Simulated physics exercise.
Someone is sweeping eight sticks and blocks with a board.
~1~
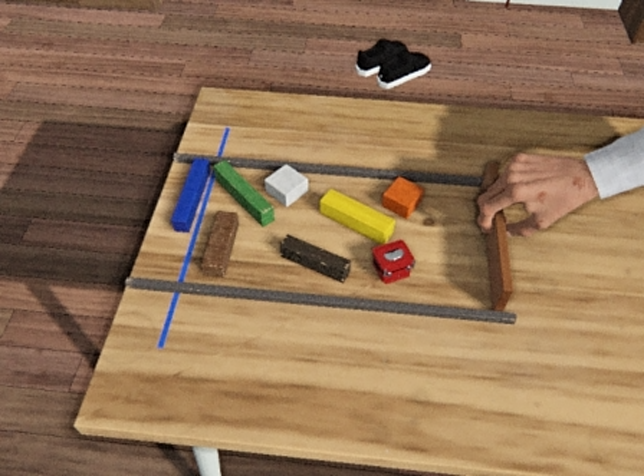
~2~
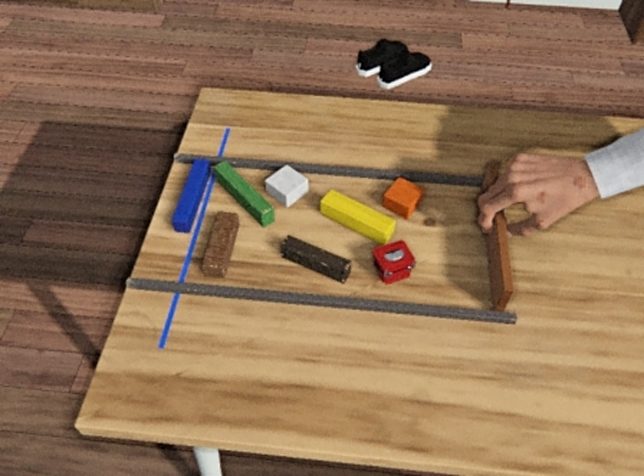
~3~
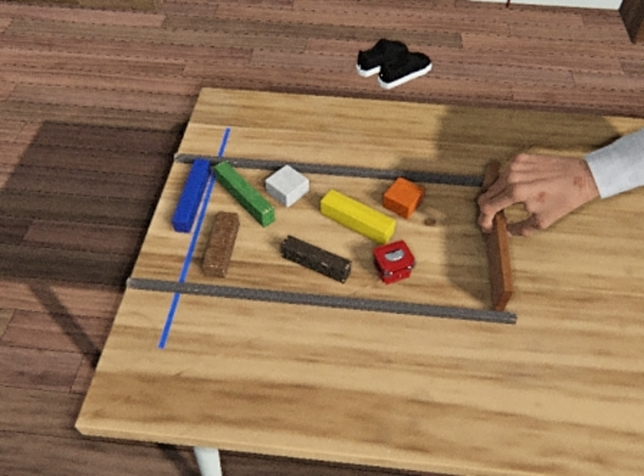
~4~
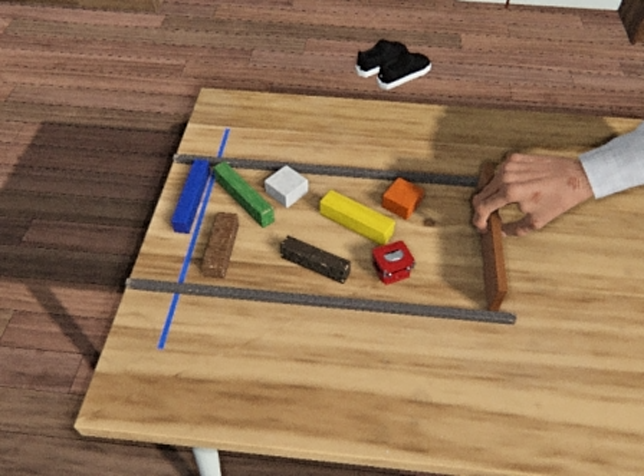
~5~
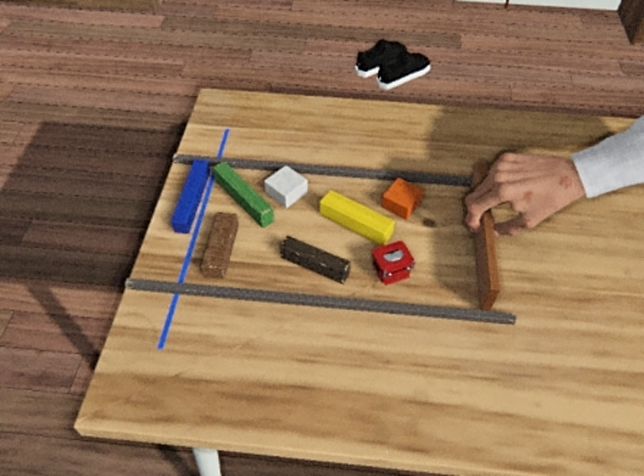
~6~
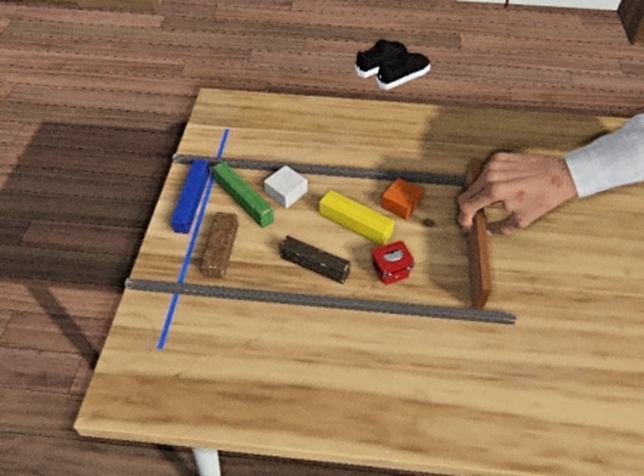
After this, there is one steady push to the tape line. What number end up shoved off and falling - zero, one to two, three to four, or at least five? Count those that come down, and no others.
What drops is a group of three or four.
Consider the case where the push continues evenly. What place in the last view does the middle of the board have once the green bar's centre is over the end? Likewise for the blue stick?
I reckon its middle sits around (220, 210) and then around (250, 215).
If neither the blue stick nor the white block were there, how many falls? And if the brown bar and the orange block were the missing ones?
That gives 2 in the first case, then 1 in the second.
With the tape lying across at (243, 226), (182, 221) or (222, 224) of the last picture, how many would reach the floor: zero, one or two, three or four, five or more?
In turn: 1 or 2; five or over; just one or two.
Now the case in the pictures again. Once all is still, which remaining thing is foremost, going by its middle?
That would be the white block.
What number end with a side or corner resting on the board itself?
Tally at the end: 3.
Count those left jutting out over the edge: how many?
Number: 2.
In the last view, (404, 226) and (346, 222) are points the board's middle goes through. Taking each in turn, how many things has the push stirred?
Respectively 2 and 5.
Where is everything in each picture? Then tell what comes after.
The first frame shows blue stick (192, 194); brown bar (221, 243); green bar (243, 193); board (495, 233); tape (199, 221).
The second frame shows brown bar (222, 244); board (496, 234).
The third frame shows green bar (244, 193); red case (393, 262).
The fourth frame shows blue stick (192, 195); black bar (315, 259).
The fifth frame shows brown bar (221, 245); orange block (402, 199).
The sixth frame shows blue stick (192, 196); brown bar (221, 245); green bar (243, 194); board (476, 232); tape (199, 222).
Early on, none off yet; blue stick at rest near (192, 196); brown bar at rest near (221, 245); green bar at rest near (243, 194).
A while later, none off yet; blue stick at rest near (192, 196); brown bar at rest near (217, 244); green bar at rest near (242, 194).
Further along, none off yet; blue stick travelled a little near (151, 194); brown bar travelled about its own width near (168, 242); green bar travelled about its own width near (184, 193).
Finally, the number that fall off is three or four; lost, black bar, green bar, brown bar and blue stick.
